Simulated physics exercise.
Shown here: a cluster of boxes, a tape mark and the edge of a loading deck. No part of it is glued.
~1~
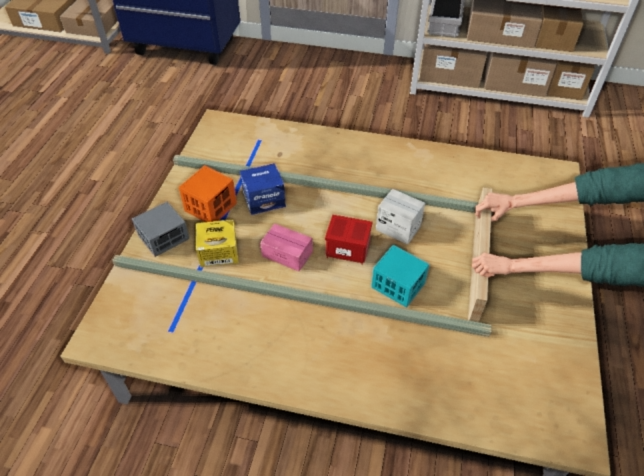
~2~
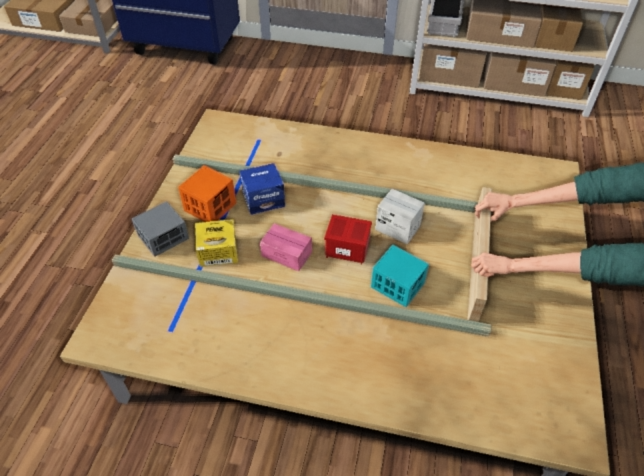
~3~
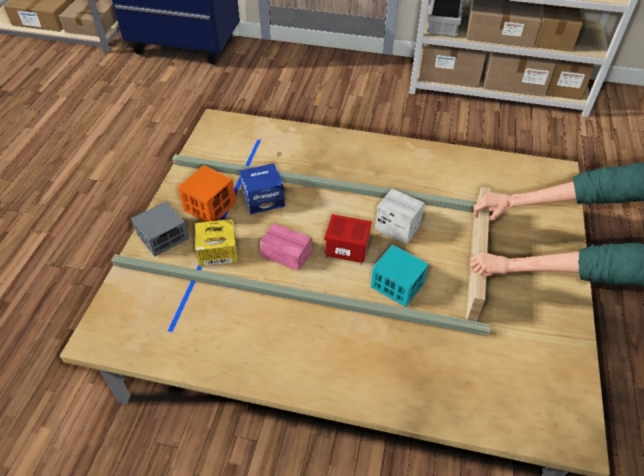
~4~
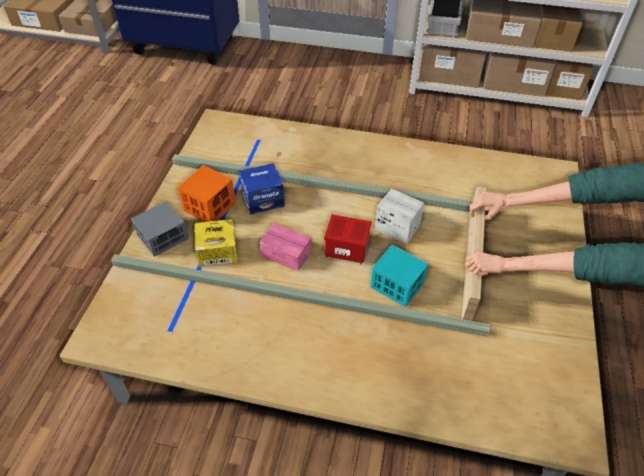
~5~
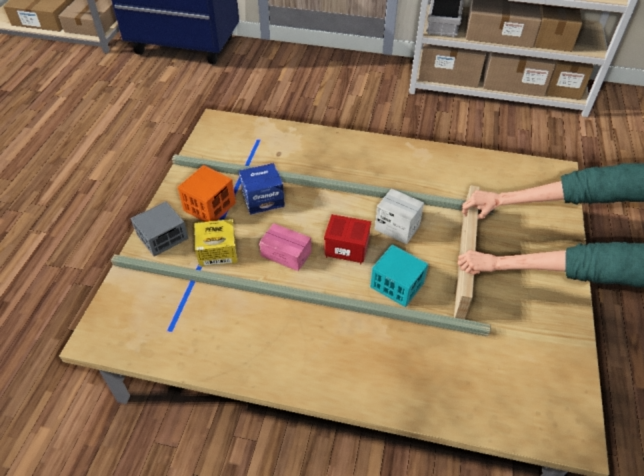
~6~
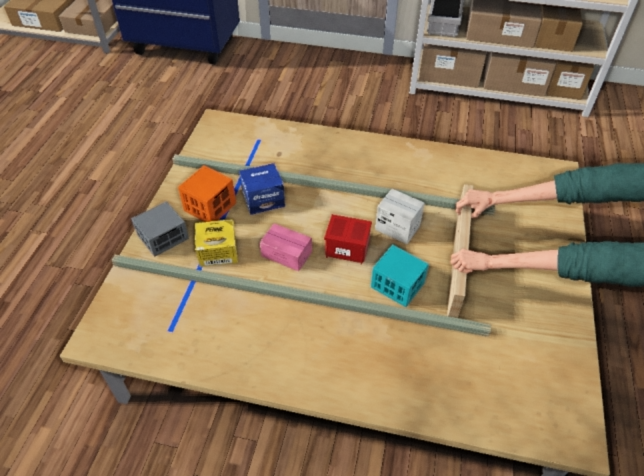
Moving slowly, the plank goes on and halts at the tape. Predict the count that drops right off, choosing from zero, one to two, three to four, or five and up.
Fallen: One or two.
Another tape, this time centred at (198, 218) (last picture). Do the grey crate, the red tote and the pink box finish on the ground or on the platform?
Result - grey crate: Drops; red tote: Remains in place; pink box: Drops.
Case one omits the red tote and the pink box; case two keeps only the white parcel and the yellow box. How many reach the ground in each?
The first count is 1 and the second is 1.
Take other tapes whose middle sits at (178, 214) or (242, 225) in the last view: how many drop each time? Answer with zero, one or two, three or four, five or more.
In turn: At least five; either one or two.
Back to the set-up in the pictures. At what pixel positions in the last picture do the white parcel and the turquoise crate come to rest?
The white parcel ends up near (211, 190), and the turquoise crate near (184, 244).
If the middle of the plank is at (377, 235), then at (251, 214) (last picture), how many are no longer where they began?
At the one place 2, at the other 8.
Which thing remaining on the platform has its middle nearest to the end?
That one's the orange crate.
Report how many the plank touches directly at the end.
3 are in contact with it.
Early on, none off yet; grey crate at rest near (161, 229); orange crate at rest near (208, 195); yellow box at rest near (216, 243).
A while later, none off yet; grey crate travelled a little near (149, 228); orange crate at rest near (208, 195); yellow box travelled about its own width near (190, 239).
Finally, the number that fall off is one or two; lost, yellow box and grey crate.
